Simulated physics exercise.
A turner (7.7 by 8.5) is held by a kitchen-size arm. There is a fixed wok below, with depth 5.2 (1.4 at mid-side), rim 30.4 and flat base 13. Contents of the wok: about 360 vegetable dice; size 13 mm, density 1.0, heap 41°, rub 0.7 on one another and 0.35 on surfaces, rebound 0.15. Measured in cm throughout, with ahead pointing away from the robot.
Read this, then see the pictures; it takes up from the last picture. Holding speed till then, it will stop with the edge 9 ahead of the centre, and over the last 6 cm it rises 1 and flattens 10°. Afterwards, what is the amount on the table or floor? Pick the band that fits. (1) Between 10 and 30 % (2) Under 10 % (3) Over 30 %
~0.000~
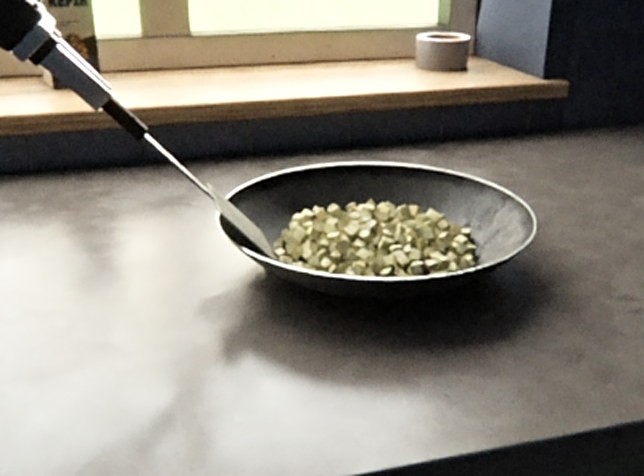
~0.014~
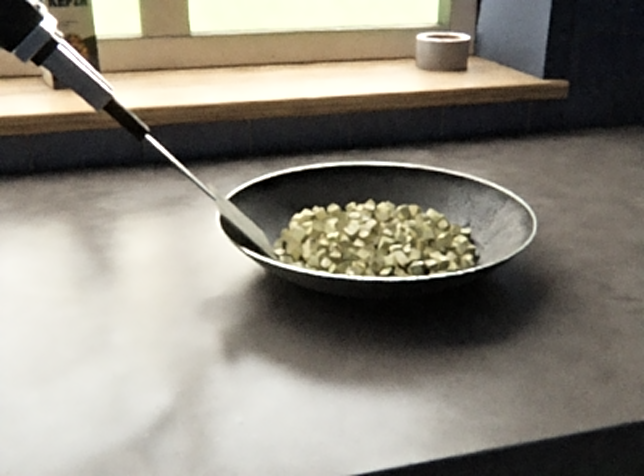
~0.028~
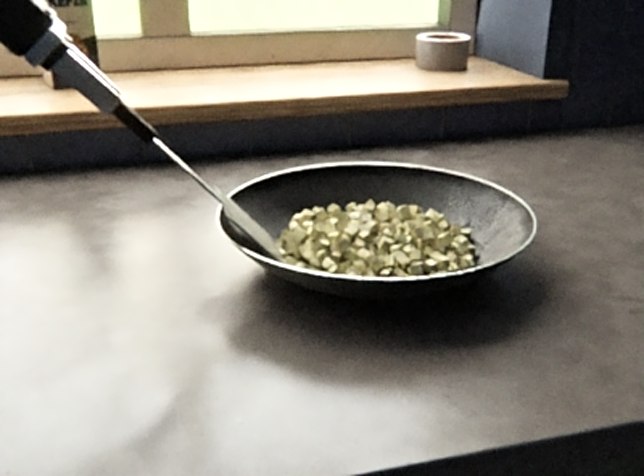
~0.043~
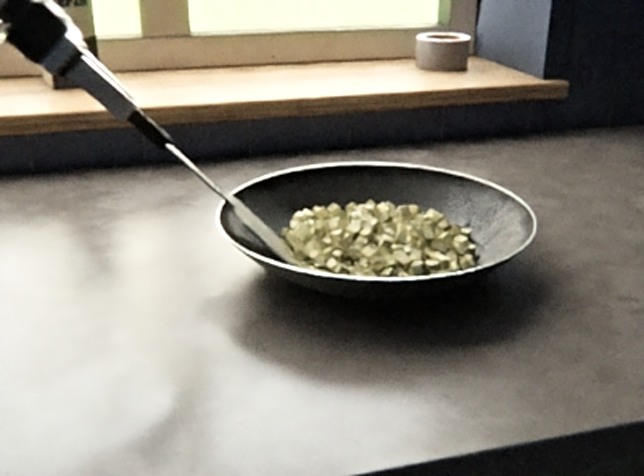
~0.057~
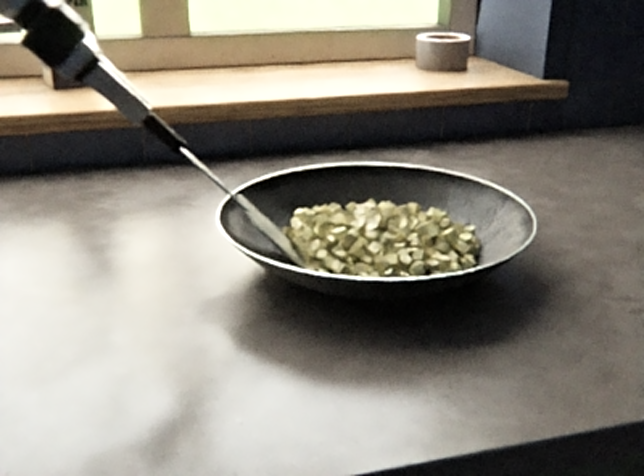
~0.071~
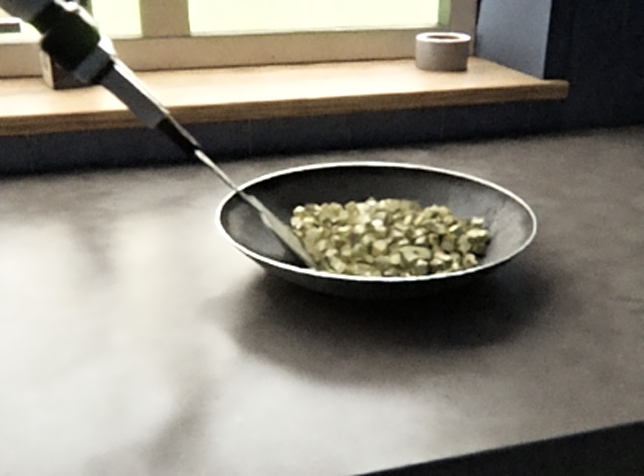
The answer is 1.
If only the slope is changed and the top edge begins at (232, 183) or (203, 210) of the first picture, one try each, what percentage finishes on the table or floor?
Close to 30 and 20 percent respectively.
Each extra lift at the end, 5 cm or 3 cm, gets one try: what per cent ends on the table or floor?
It comes to around 20 per cent on the first try and around 25 per cent on the second.
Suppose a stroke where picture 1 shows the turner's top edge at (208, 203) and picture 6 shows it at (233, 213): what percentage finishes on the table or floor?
Near 20 in a hundred.
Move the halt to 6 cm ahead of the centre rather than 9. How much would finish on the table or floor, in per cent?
Near 5 per cent.
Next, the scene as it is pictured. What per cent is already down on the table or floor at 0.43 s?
20 %.
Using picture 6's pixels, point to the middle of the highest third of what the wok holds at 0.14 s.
I'd put it close to (435, 224) in the last picture.
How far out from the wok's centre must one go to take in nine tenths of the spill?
Radial distance: Approx. 25 cm.
After 0.14 s, sloping 48°, highest piece 6 above the table; 359 in the wok.
After 0.20 s, sloping 45°, highest piece 7 above the table; 356 in the wok, 3 on the blade or in flight.
After 0.43 s, sloping 38°, highest piece 6 above the table; 288 in the wok, 70 on the table or floor, 1 on the blade or in flight.
After 1.48 s, sloping 38°, highest piece 6 above the table; 288 in the wok, 71 on the table or floor.
At rest, 288 in the wok, 71 on the table or floor. That is 20 % on the table or floor.
